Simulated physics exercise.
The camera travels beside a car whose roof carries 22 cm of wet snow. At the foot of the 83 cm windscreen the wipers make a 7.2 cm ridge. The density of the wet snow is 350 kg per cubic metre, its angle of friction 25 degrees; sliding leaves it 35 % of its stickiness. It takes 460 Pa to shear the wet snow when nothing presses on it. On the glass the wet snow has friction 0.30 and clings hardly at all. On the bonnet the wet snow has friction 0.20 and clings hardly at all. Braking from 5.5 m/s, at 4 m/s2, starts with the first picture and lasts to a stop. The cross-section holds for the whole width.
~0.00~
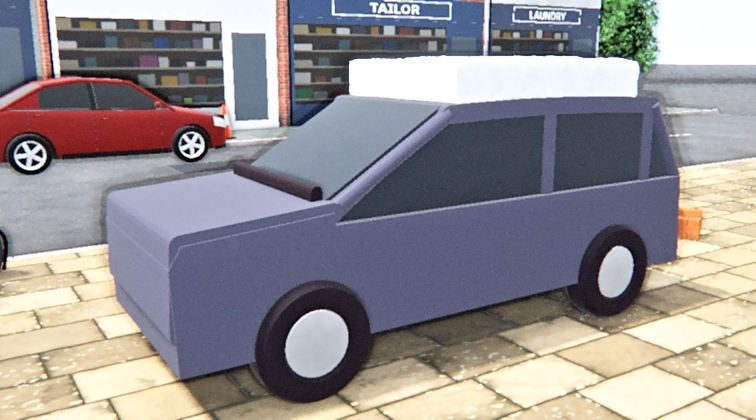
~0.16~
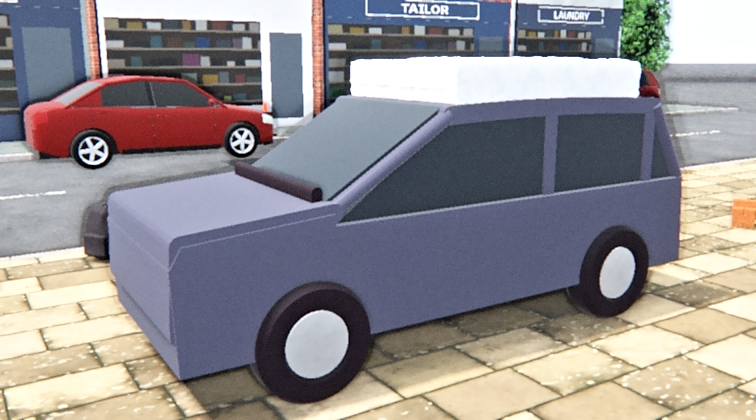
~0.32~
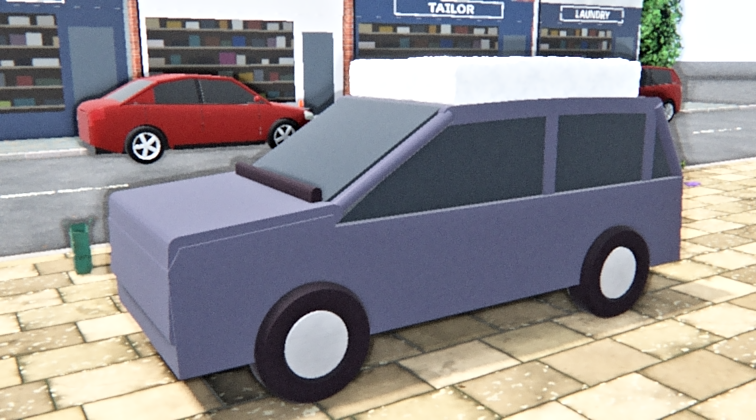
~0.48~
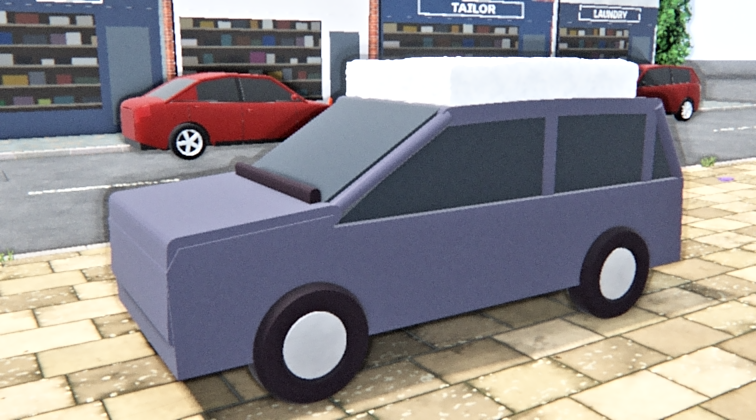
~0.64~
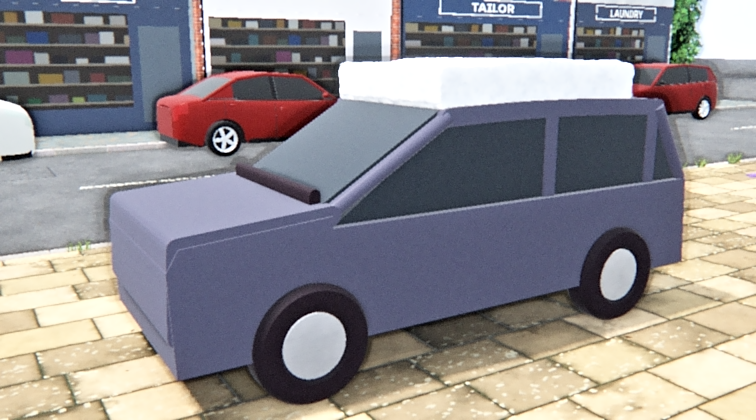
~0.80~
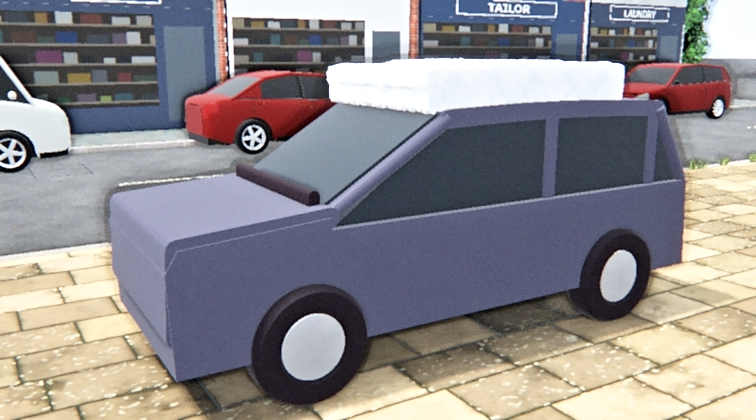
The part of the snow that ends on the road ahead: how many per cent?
The part of the snow that ends on the road ahead is near 24 %.
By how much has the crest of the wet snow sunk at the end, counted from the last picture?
Roughly 0 cm.
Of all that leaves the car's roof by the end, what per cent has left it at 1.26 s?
About 40 %.
After 1.26 s, 65 % of the snow is on the roof, 27 % on the glass, 8 % on the bonnet and none has gone off the nose.
After 1.80 s, 22 % of the snow is on the roof, 43 % on the glass, 29 % on the bonnet and 7 % has gone off the nose.
After 2.34 s, 16 % of the snow is on the roof, 33 % on the glass, 34 % on the bonnet and 17 % has gone off the nose.
After 2.88 s, 16 % of the snow is on the roof, 33 % on the glass, 30 % on the bonnet and 22 % has gone off the nose.
After 3.60 s, at the end, 16 % of the snow is on the roof, 33 % on the glass, 27 % on the bonnet and 24 % has gone off the nose.
